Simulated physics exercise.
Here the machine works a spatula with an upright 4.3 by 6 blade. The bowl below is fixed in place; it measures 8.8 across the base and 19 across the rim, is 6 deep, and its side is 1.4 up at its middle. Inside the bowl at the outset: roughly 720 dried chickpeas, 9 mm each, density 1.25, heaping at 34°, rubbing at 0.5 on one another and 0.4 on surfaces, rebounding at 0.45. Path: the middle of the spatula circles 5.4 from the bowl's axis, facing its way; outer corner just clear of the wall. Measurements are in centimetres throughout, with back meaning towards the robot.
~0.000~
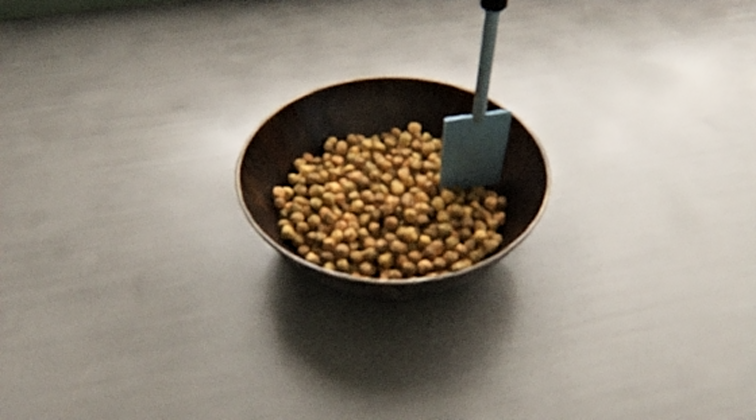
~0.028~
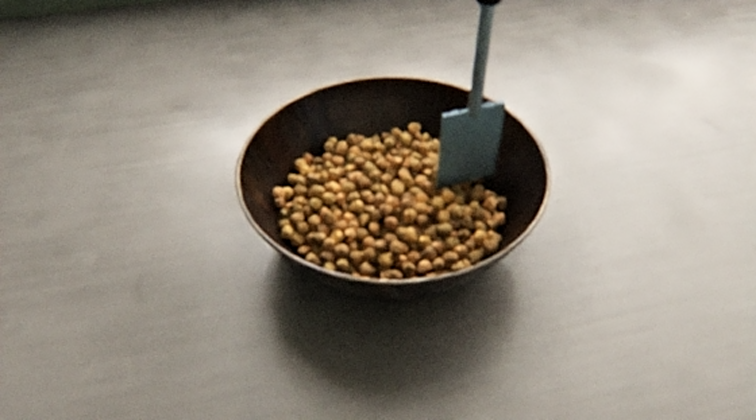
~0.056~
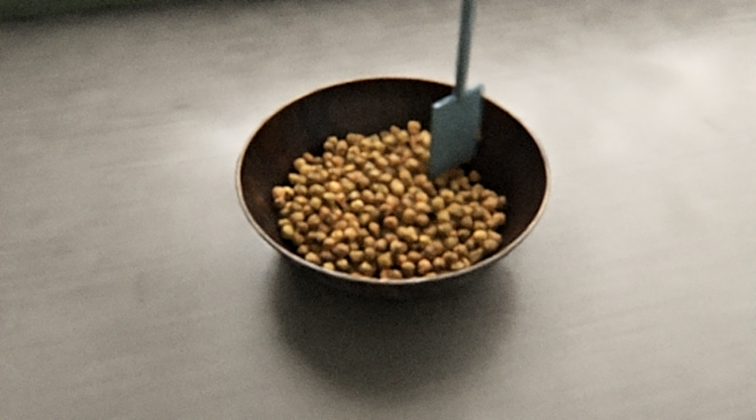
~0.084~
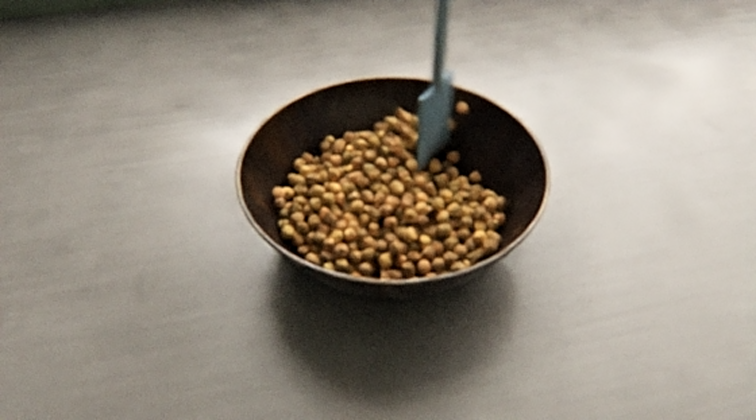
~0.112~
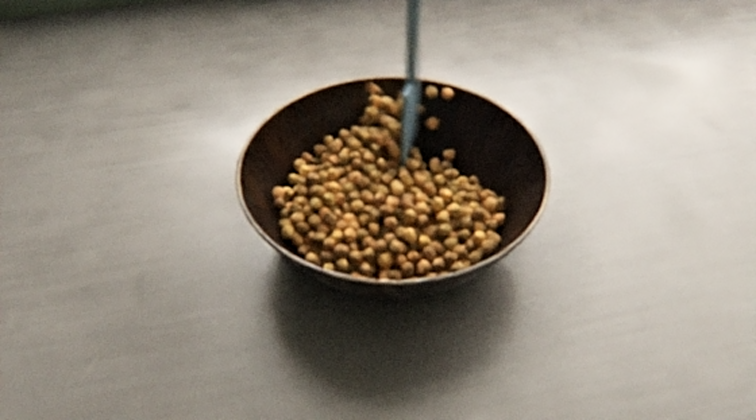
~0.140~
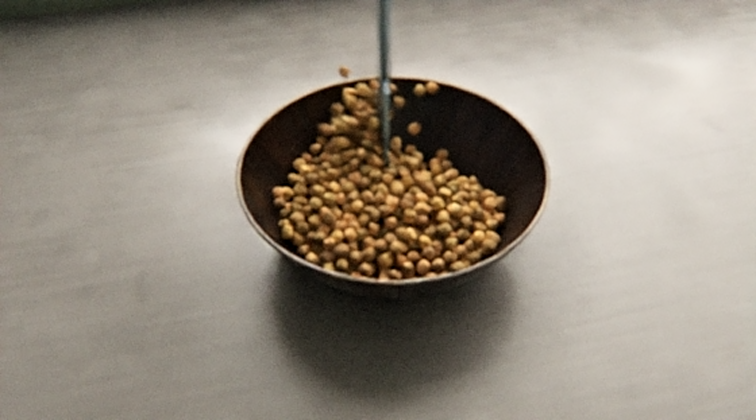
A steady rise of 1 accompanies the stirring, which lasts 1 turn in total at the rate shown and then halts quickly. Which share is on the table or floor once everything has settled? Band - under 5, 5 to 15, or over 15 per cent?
Band: 5 to 15 per cent.
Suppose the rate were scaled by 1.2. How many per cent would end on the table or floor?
That gives some 15 percent.
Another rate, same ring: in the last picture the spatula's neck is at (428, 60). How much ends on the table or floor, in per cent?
Something like 0 percent, roughly.
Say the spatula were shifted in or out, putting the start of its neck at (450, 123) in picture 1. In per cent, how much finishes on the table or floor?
Roughly 5 per cent.
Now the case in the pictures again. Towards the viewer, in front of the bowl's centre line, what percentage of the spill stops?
Close to 70 in a hundred.
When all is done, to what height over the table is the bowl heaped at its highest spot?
Top height: Around 5.0 cm.
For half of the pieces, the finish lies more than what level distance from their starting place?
Somewhere around 1 centimetres.
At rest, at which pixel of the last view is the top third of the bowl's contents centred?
It is centred around (405, 195).
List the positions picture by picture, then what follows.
Spatula neck at (482, 94), 0° round; upper third of the load around (390, 200), from x 280 to 500, top at y 130; 722 in the bowl, in the first picture.
Spatula neck at (477, 88), 7° round; upper third of the load around (390, 200), from x 280 to 500, top at y 130, in the second picture.
Spatula neck at (461, 74), 25° round; upper third of the load around (390, 199), from x 280 to 500, top at y 130, in the third picture.
Spatula neck at (439, 63), 44° round; upper third of the load around (387, 196), from x 280 to 500, top at y 105, in the fourth picture.
Spatula neck at (412, 57), 63° round; upper third of the load around (381, 196), from x 280 to 500, top at y 90, in the fifth picture.
Spatula neck at (384, 55), 82° round; upper third of the load around (369, 194), from x 280 to 500, top at y 70; 722 in the bowl, in the sixth picture.
By 0.29 s, 188° round, highest piece 9 above the table; 700 in the bowl, 3 on the table or floor, 19 in flight or on the tool.
By 0.45 s, 293° round, highest piece 8 above the table; 679 in the bowl, 32 on the table or floor, 11 in flight or on the tool.
By 0.73 s, 0° round, highest piece 5 above the table; 657 in the bowl, 65 on the table or floor.
By 1.43 s, 0° round, highest piece 5 above the table; 657 in the bowl, 65 on the table or floor.
Final count, 657 in the bowl, 65 on the table or floor. That is 9 % on the table or floor.
